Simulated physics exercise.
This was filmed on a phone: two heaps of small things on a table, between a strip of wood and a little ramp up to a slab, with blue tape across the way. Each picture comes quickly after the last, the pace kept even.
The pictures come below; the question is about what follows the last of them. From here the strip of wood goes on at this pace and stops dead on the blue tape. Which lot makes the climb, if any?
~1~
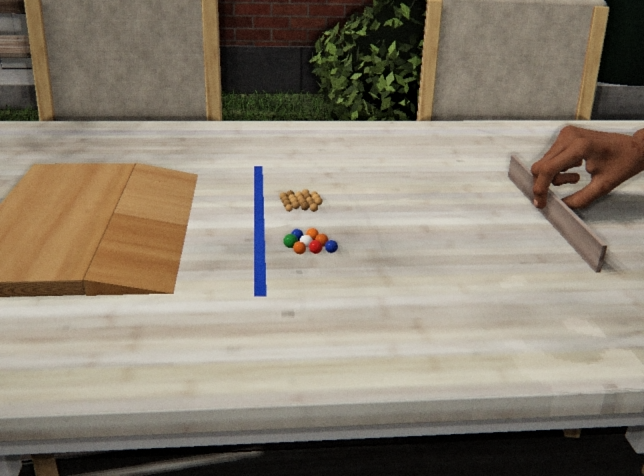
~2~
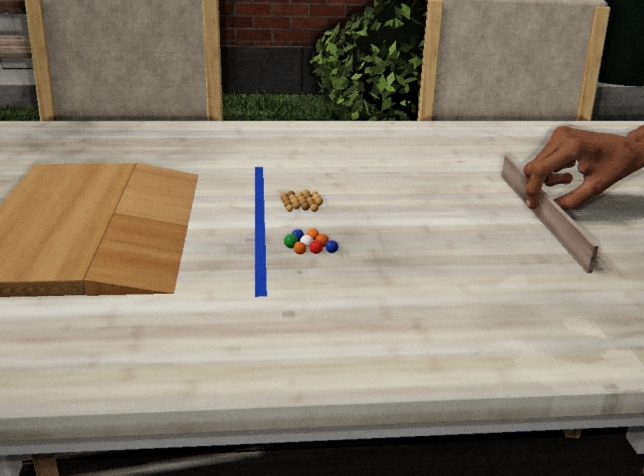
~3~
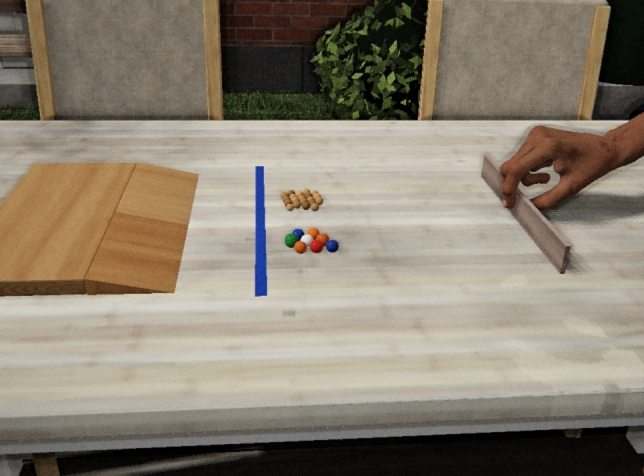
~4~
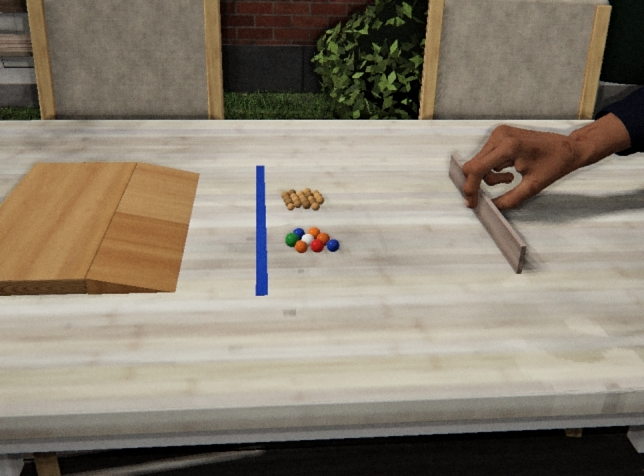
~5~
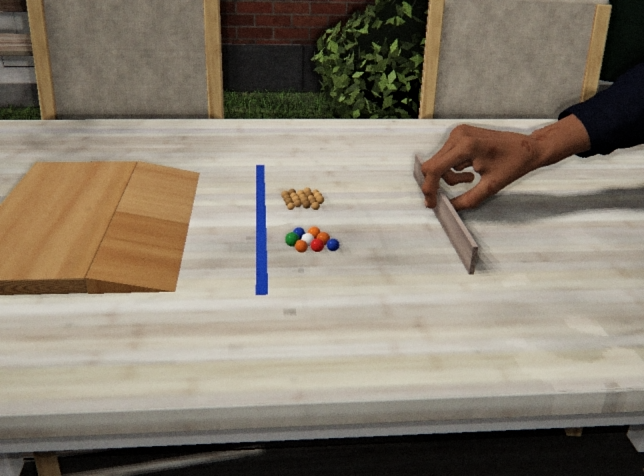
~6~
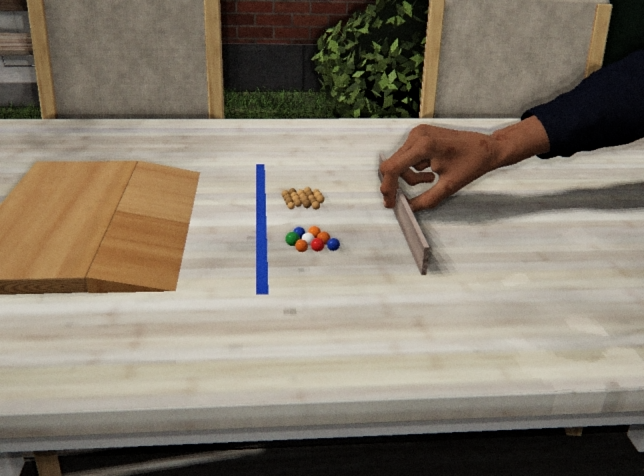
The nearer lot gets at least some up and the farther lot gets at least some up.
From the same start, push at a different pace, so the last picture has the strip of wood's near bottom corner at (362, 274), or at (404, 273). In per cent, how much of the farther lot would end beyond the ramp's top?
100 % and 100 %.
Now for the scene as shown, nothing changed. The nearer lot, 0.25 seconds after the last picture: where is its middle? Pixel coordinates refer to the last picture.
I'd put the middle of it near (189, 243).
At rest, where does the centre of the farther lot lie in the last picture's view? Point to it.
Resting centre, last frame: Approx. (24, 171) px.
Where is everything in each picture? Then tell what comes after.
In the first picture, strip of wood near (594, 249), at rest; blue tape near (259, 171); top of the ramp near (88, 269); nearer lot near (306, 241), a few gumballs; farther lot near (301, 199), a few round wooden beads.
In the second picture, strip of wood near (585, 250); farther lot near (302, 199).
In the third picture, strip of wood near (558, 250); nearer lot near (307, 241).
In the fourth picture, strip of wood near (515, 250); farther lot near (303, 198).
In the fifth picture, strip of wood near (468, 250); nearer lot near (308, 240).
In the sixth picture, strip of wood near (421, 251); blue tape near (261, 169); top of the ramp near (90, 267); nearer lot near (308, 239); farther lot near (303, 197).
Then, 0.11 s on from there, strip of wood still moving, near (320, 194); nearer lot the whole lot short of the ramp; farther lot the whole lot short of the ramp.
Then, 0.25 s on from there, strip of wood stopped at the blue tape; nearer lot near a third on the ramp, near two thirds short of the ramp; farther lot the whole lot short of the ramp.
Then, 0.53 s on from there, strip of wood stopped at the blue tape; nearer lot the whole lot past the top; farther lot the bulk past the top, near a quarter on the ramp.
In the end, strip of wood stopped at the blue tape; nearer lot the whole lot past the top; farther lot the whole lot past the top.
